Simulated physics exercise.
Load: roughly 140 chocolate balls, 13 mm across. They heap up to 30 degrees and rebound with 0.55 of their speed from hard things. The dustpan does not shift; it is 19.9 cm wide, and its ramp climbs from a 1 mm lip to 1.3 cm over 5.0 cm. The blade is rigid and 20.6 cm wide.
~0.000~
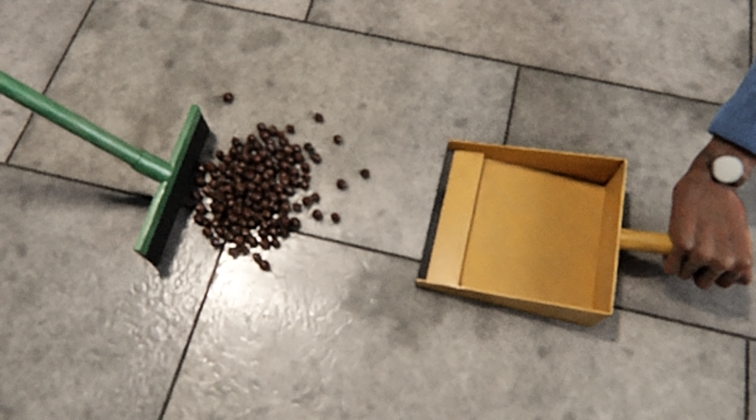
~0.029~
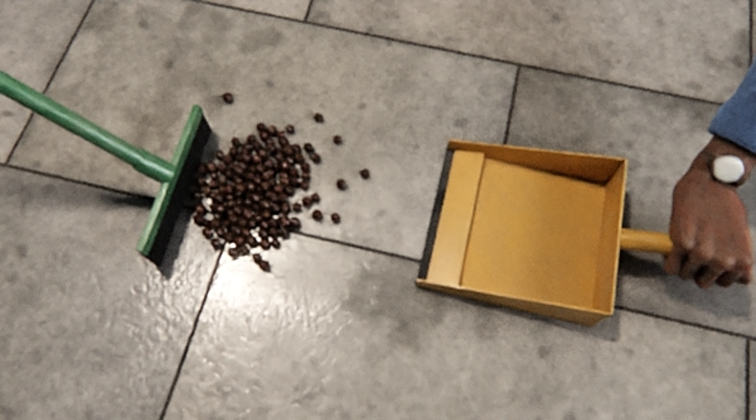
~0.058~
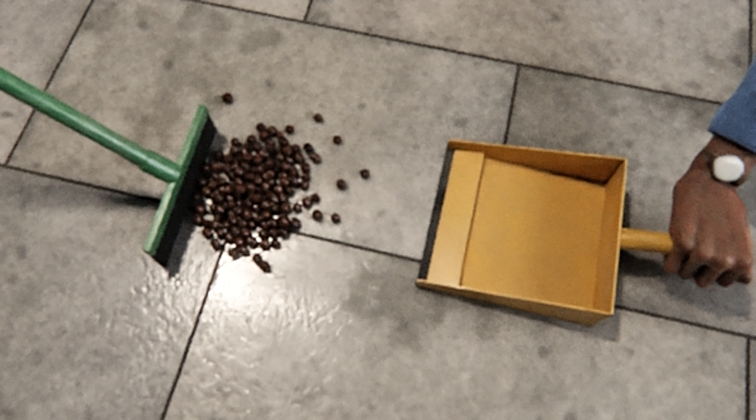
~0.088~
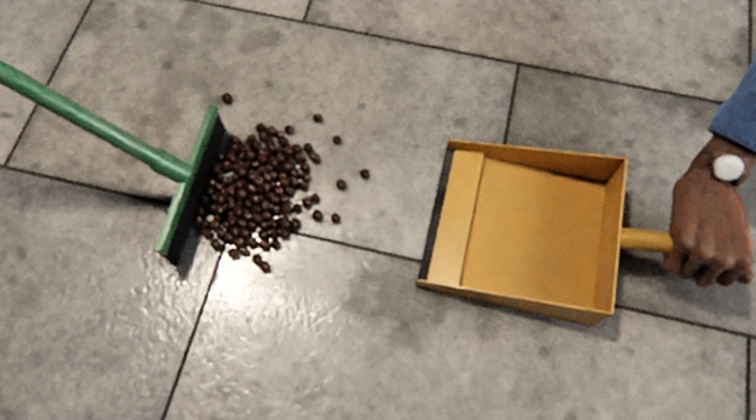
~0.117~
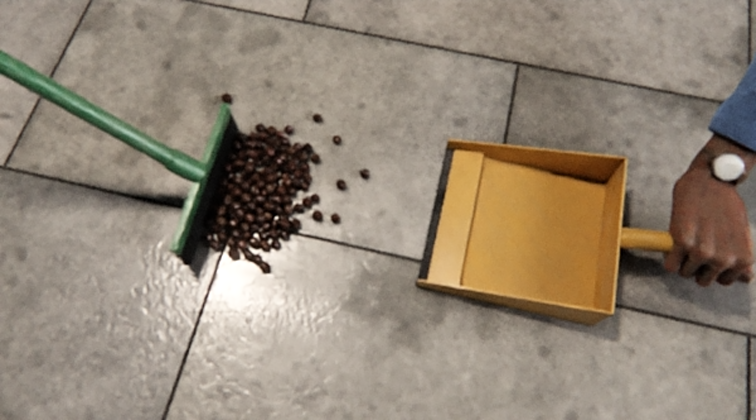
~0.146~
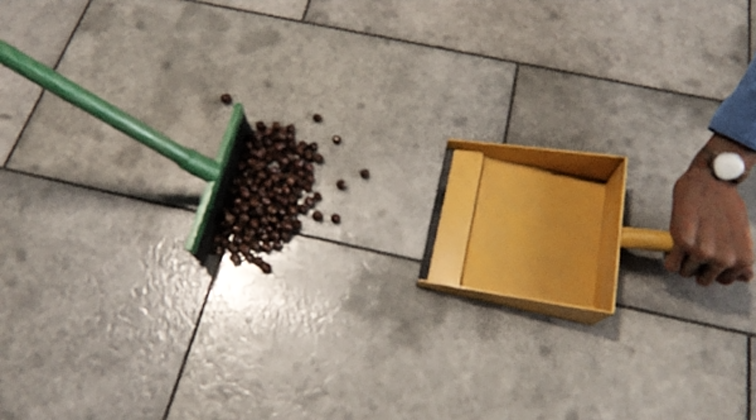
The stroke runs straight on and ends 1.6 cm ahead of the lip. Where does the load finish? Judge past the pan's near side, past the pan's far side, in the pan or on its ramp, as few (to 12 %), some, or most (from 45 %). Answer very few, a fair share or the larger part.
Near side: A fair share, far side: A fair share, pan: A fair share.
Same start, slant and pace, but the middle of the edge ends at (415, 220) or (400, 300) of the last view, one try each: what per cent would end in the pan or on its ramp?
About 45 and 15 per cent.
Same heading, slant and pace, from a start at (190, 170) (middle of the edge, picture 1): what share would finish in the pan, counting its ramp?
About 30 per cent.
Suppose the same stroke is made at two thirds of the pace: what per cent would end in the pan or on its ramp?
Then about 35 per cent.
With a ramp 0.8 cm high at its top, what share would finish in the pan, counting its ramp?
Then about 40 per cent.
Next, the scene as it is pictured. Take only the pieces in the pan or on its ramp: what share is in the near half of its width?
Roughly 30 per cent.
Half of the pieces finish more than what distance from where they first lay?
Roughly 26 cm.
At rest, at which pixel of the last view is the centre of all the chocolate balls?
Around (443, 200).
Then, at 0.37 s, middle of the blade 14 cm from the lip; 0 % over the lip, far side 15 %, near side 10 %.
After 0.51 s, middle of the blade 6 cm from the lip; 5 % over the lip, far side 20 %, near side 15 %.
After 0.78 s, middle of the blade 2 cm from the lip; 40 % over the lip, far side 25 %, near side 15 %.
By 1.5 s all is still; near side 15 %, far side 25 %, pan 40 %, in front of the lip or behind the blade 20 %.
